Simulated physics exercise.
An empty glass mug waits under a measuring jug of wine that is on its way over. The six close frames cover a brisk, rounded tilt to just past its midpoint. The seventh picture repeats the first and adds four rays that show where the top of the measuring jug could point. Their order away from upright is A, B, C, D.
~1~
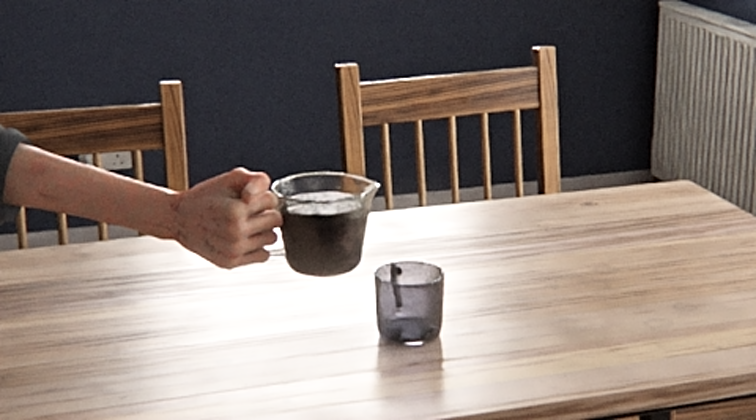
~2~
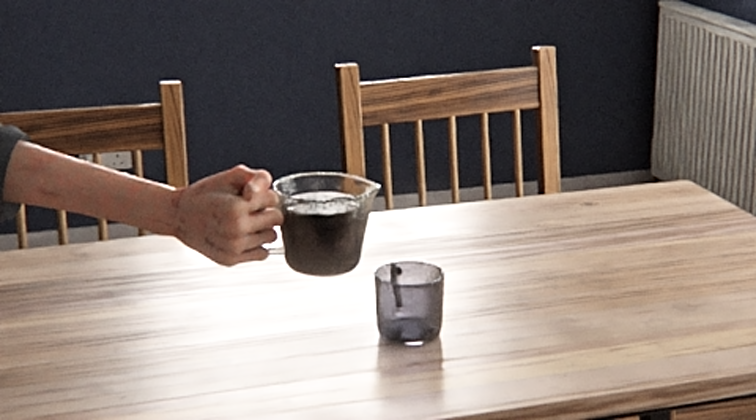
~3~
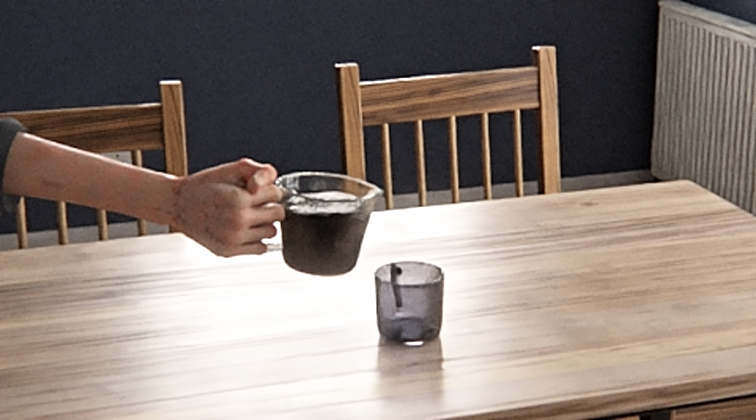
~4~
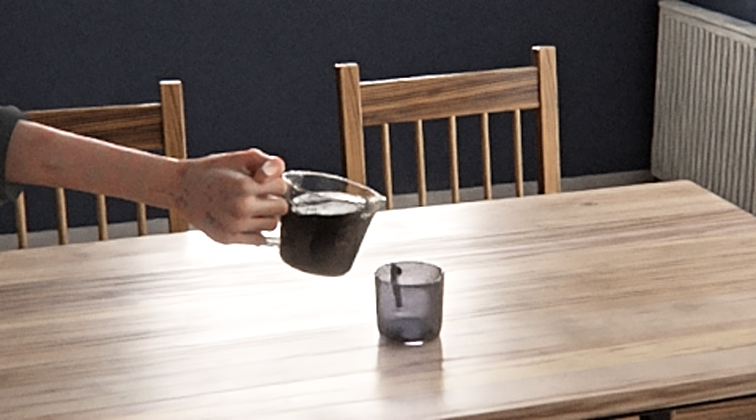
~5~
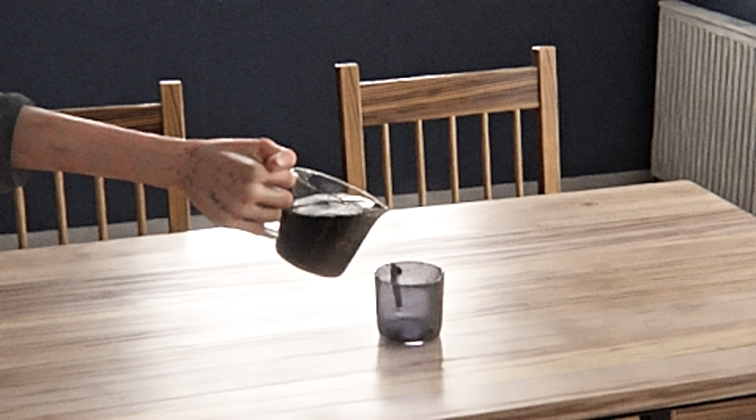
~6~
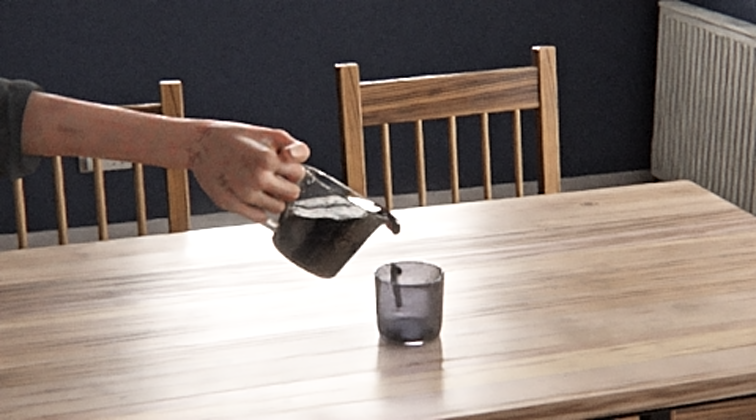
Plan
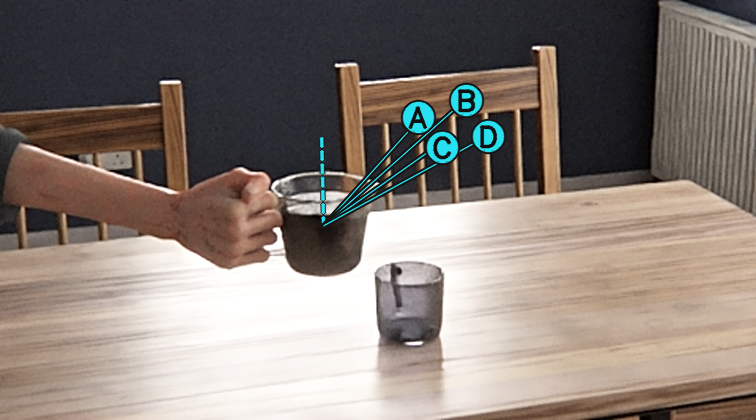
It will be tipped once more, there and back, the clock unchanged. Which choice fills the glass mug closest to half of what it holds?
Use mark A.
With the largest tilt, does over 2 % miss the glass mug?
Yes, it does.
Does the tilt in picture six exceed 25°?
Yes, it does.
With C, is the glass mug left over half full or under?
Over half.
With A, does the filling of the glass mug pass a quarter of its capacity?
Yes, it does.
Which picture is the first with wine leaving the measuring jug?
In picture 6.
On the marked copy, A at (407, 131); B at (453, 110); C at (425, 153); D at (473, 143).
With A, the glass mug ends with about 49 % of what it can hold.
With B, the glass mug ends with about 70 % of what it can hold.
With C, the glass mug ends with about 89 % of what it can hold.
With D, the glass mug ends with about 92 % of what it can hold; 12 % of the wine is spilt.
